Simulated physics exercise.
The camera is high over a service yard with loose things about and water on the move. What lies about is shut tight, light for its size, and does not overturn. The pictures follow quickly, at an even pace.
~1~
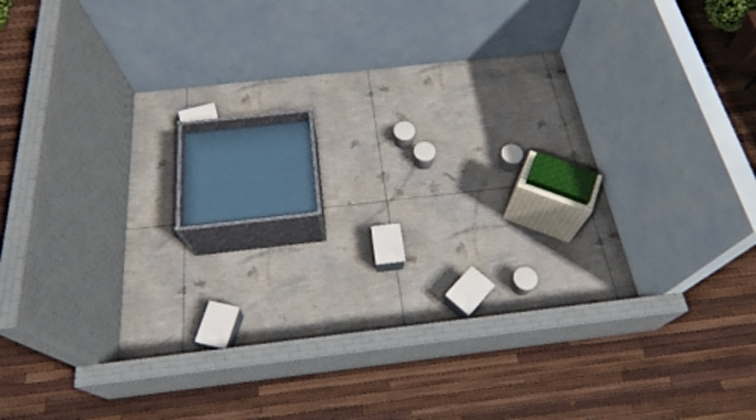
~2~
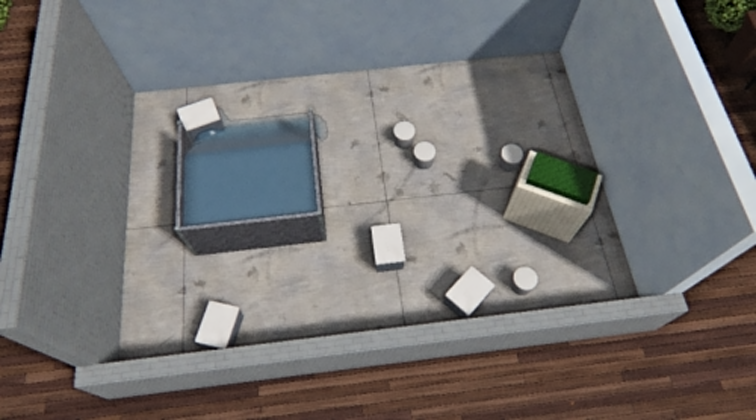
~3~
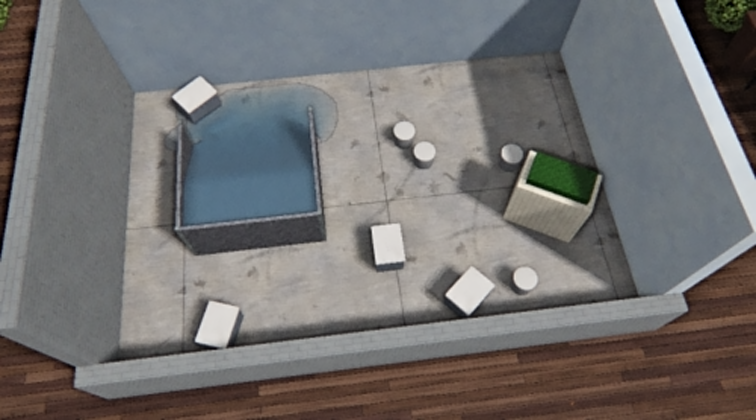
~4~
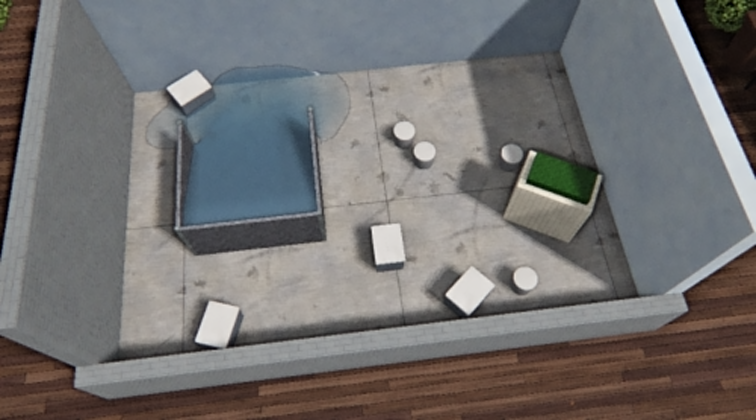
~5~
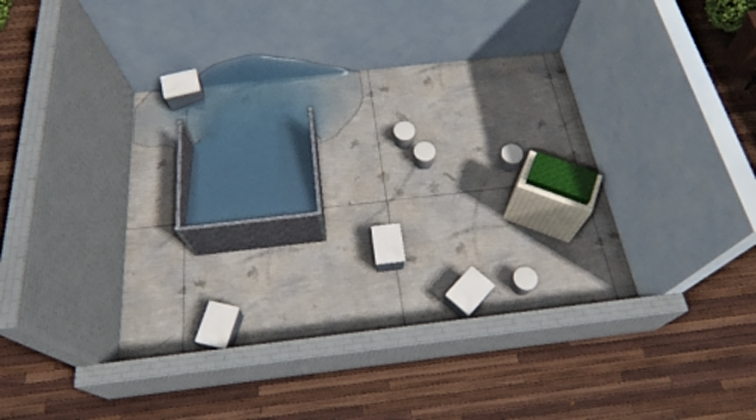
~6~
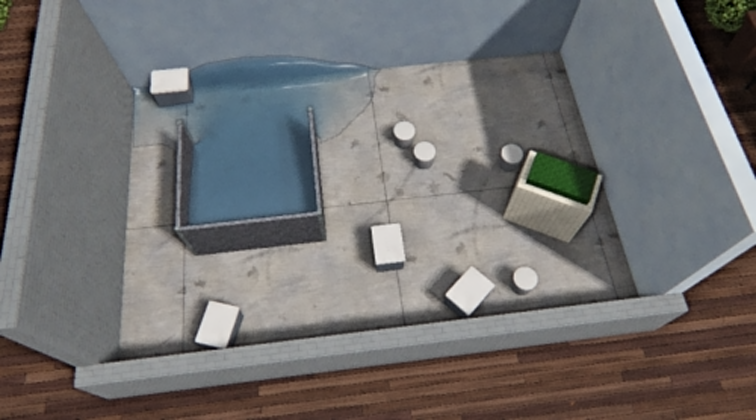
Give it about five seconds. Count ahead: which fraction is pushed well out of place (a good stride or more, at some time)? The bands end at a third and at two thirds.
It is from one to two thirds.
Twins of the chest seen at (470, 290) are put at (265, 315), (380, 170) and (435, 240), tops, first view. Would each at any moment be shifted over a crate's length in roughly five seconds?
As listed: Swept aside, short of that, less than that.
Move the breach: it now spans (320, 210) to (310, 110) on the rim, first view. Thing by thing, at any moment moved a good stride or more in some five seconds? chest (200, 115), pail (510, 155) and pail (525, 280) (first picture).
In turn: Under that, swept aside, moved that far.
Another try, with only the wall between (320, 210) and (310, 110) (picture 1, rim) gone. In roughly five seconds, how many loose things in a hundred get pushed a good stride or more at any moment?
About 80 per cent.
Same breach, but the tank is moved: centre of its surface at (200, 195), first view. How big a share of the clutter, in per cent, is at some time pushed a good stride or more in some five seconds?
About 80 per cent.
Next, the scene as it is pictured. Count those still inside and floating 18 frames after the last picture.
I count 2.
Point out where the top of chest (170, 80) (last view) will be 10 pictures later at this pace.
At about (167, 244).
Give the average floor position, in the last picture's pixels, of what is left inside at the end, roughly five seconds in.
Close to (417, 274).
A moment on, 1 of 8 are well off their spots; 1 afloat.
Next, 1 of 8 are well off their spots; 1 afloat.
Later, 5 of 8 are well off their spots; 2 afloat.
In the end, 5 of 8 are well off their spots, and 5 have been at some point; 5 afloat.
